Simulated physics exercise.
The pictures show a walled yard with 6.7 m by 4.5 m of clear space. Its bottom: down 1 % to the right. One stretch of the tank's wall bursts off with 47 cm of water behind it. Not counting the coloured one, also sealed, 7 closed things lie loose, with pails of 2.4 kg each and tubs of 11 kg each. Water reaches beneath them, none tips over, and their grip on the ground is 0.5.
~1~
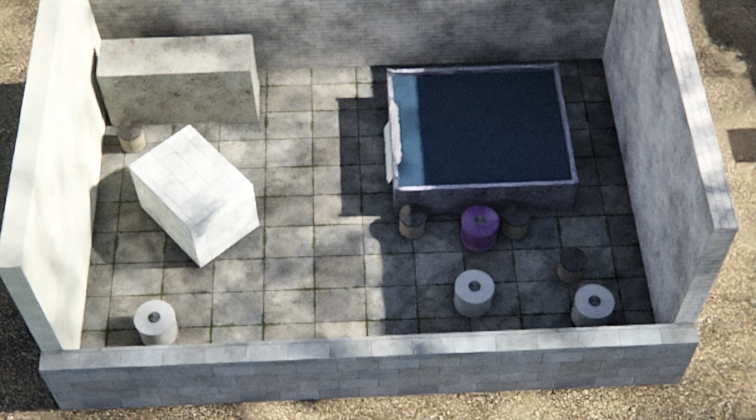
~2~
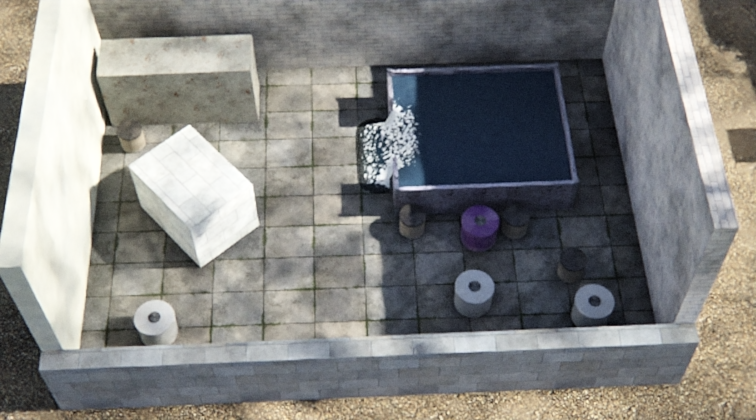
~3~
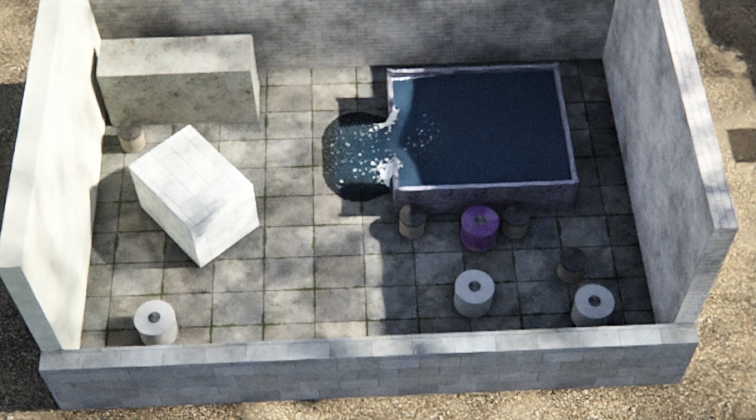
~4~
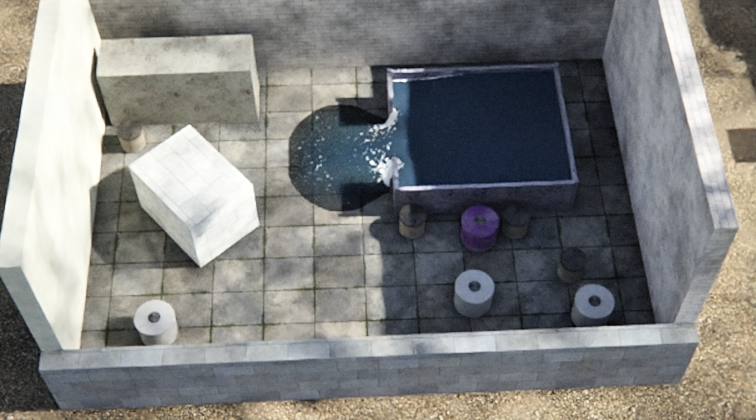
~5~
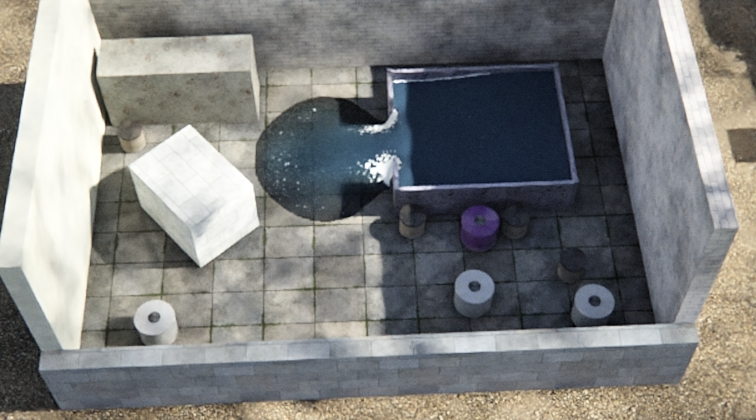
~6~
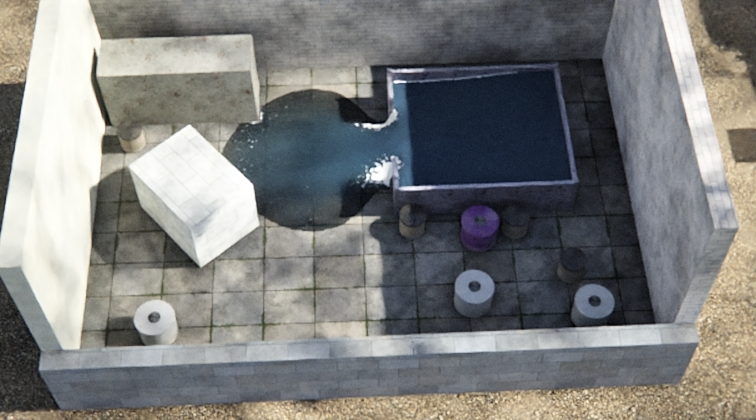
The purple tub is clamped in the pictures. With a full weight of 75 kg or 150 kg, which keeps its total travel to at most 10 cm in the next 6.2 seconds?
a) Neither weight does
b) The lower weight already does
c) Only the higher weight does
The answer is b.
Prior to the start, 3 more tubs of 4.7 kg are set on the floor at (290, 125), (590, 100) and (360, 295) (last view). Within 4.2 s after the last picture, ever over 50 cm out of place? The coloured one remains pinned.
One after another they come out beyond the mark, within the mark, within the mark.
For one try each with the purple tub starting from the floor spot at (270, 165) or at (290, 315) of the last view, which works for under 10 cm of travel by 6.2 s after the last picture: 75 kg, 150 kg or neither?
Taking the two tries in order, even the light one works and even the light one works.
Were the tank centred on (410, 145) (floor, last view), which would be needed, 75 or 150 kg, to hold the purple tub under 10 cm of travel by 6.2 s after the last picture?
In that case the lighter mass suffices.
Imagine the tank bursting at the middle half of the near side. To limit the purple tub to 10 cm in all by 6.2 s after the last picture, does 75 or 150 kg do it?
Then I'd expect only the heavy mass to do.
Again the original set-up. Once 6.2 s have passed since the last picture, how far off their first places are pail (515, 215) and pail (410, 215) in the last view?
Net shift, one by one: 0 cm / 0 cm.
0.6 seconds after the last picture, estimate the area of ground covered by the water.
About 10.0 m2.
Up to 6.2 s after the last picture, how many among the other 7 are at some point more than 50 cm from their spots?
The count comes to 2.
Then, 0.6 s after the last picture the purple tub would be 0 cm from its start with 75 kg and 0 cm from its start with 150 kg; 0 cm of water round it then.
Then, 2.3 s after the last picture the purple tub would be 0 cm from its start with 75 kg and 0 cm from its start with 150 kg; 0 cm of water round it then.
Then, 4.2 s after the last picture the purple tub would be 0 cm from its start with 75 kg and 0 cm from its start with 150 kg; 0 cm of water round it then.
Then, 6.2 s after the last picture the purple tub would be 0 cm from its start with 75 kg and 0 cm from its start with 150 kg; 2 cm of water round it then.
